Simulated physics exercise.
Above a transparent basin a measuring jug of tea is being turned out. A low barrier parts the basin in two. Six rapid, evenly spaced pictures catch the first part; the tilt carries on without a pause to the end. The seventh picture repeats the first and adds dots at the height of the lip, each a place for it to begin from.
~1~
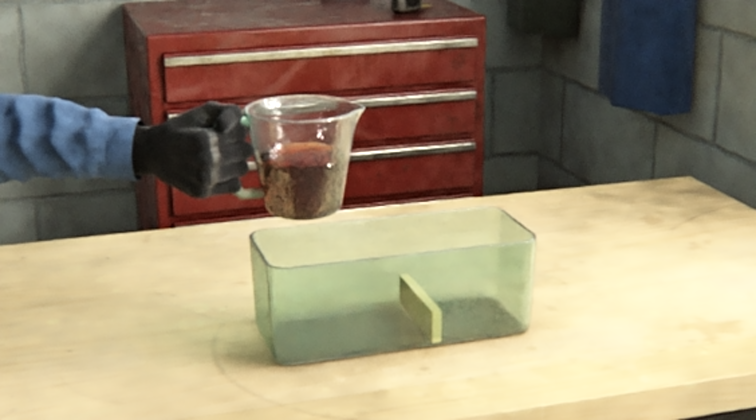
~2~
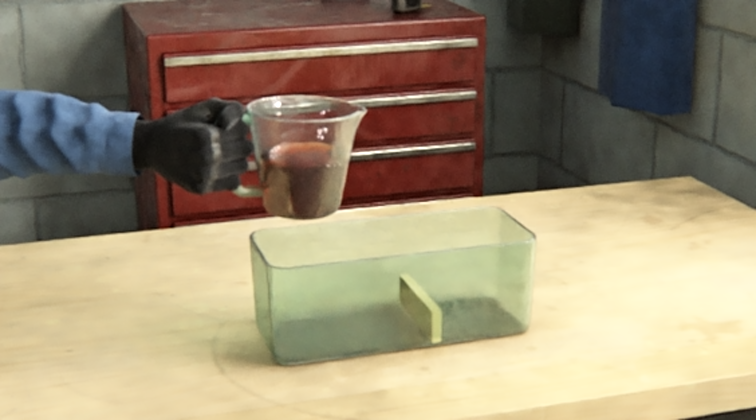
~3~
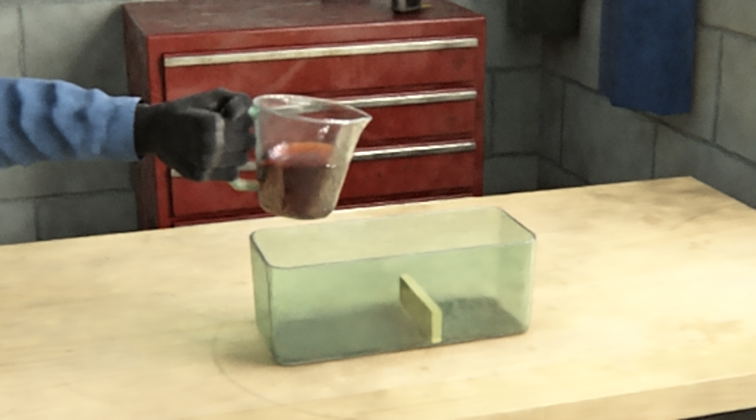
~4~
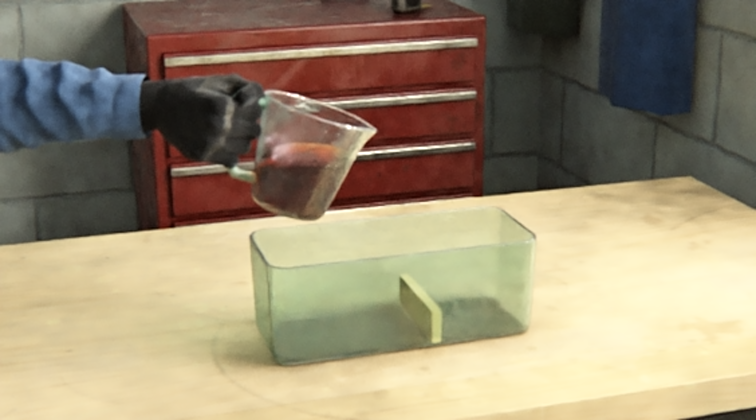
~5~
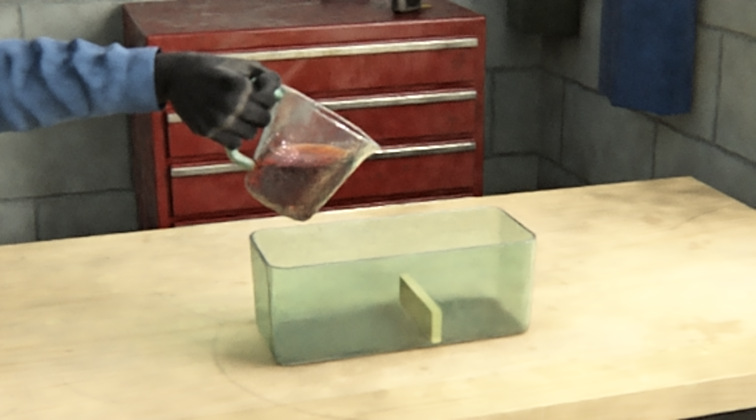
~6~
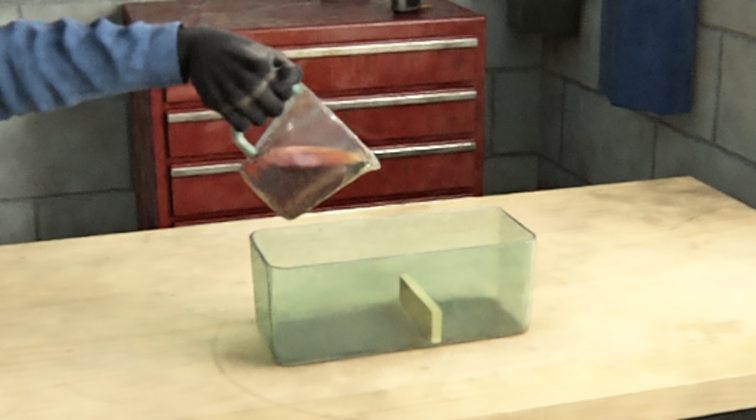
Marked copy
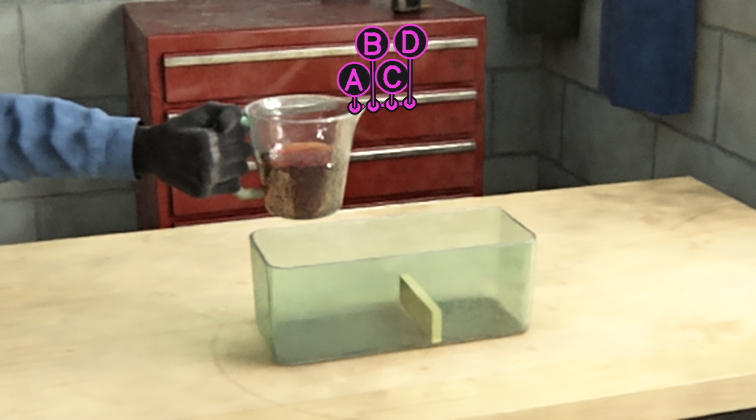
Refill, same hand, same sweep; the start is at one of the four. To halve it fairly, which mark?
Go for B.
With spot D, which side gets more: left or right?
The right one.
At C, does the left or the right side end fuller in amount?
More ends on the right.
In magenta, A at (354, 107); B at (373, 105); C at (391, 104); D at (409, 103).
With A, about 96 % ends left of the wall and 3 % right of it.
With B, about 54 % ends left of the wall and 45 % right of it.
With C, about 8 % ends left of the wall and 92 % right of it.
With D, about 4 % ends left of the wall and 95 % right of it.
